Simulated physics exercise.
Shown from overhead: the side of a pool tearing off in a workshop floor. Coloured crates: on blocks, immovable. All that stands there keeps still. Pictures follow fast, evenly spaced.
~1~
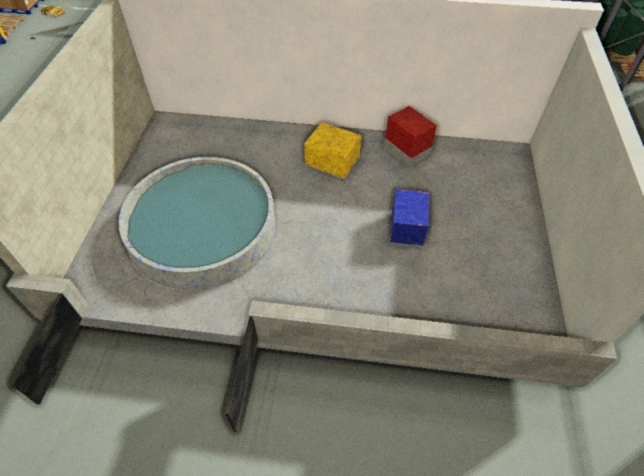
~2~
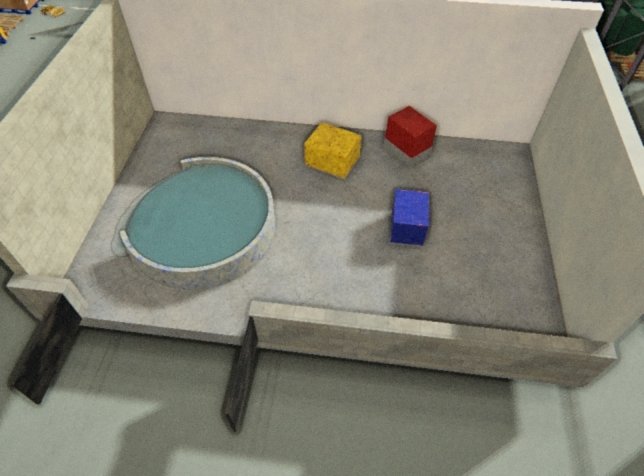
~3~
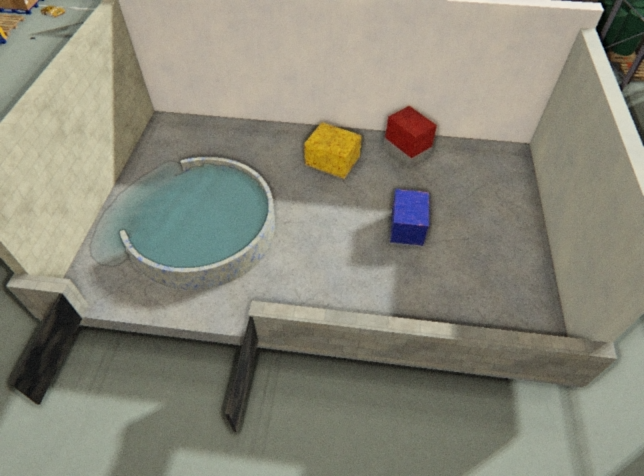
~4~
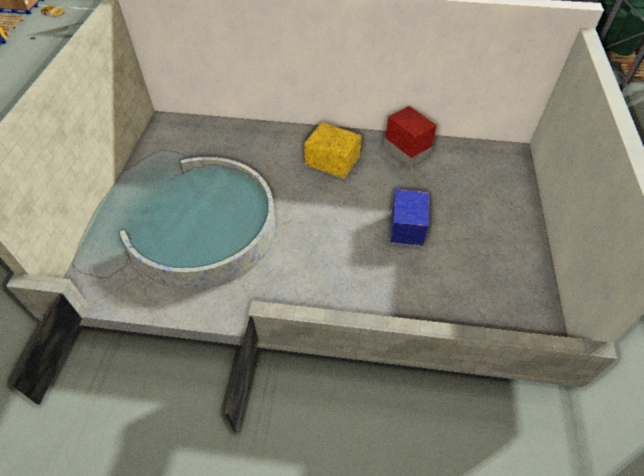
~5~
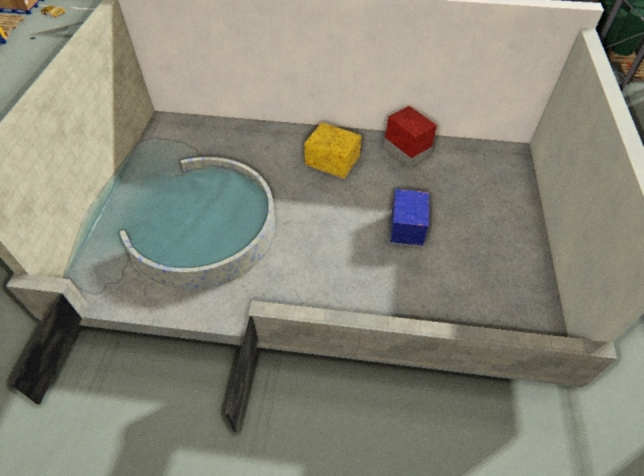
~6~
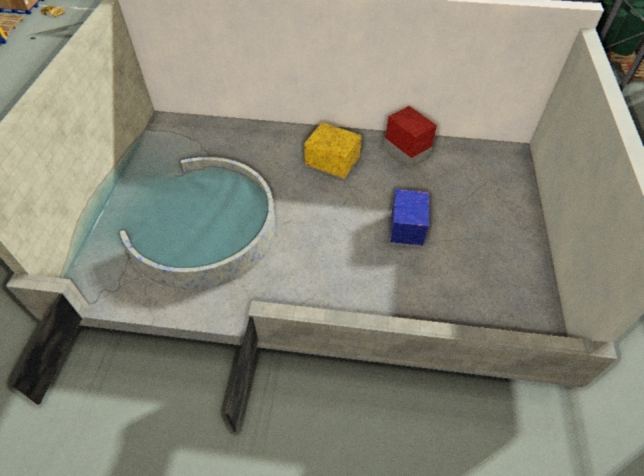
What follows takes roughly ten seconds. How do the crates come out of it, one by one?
At the end, yellow crate: Too low; blue crate: High enough; red crate: High enough.
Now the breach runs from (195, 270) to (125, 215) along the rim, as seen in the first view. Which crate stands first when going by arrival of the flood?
First comes the crate marked yellow.
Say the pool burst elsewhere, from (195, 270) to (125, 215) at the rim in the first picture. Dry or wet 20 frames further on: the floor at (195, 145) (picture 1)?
Check at the point: Soaked.
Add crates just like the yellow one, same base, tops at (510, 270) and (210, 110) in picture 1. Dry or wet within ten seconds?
Stays clear, then is flooded.
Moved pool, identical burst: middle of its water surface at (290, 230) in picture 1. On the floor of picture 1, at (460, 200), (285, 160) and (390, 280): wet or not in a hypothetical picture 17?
Results in order - left untouched, left untouched, left untouched.
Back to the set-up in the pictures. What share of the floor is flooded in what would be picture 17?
Some 20 per cent.
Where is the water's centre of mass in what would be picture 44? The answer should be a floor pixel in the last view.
It is near (230, 195).
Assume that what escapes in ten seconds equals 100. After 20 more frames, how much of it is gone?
Roughly 25 %.
A moment on, water covers 15 % of the floor; the yellow crate not reached, the blue crate not reached, the red crate not reached.
Next, water covers 20 % of the floor; the yellow crate not reached, the blue crate not reached, the red crate not reached.
Then, water covers 35 % of the floor; the yellow crate water round its plinth, the blue crate not reached, the red crate water round its plinth.
Later, water covers 70 % of the floor; the yellow crate water round its plinth, the blue crate water round its plinth, the red crate water round its plinth.
In the end, water covers 90 % of the floor; the yellow crate was topped, the blue crate stayed above the water, the red crate stayed above the water.
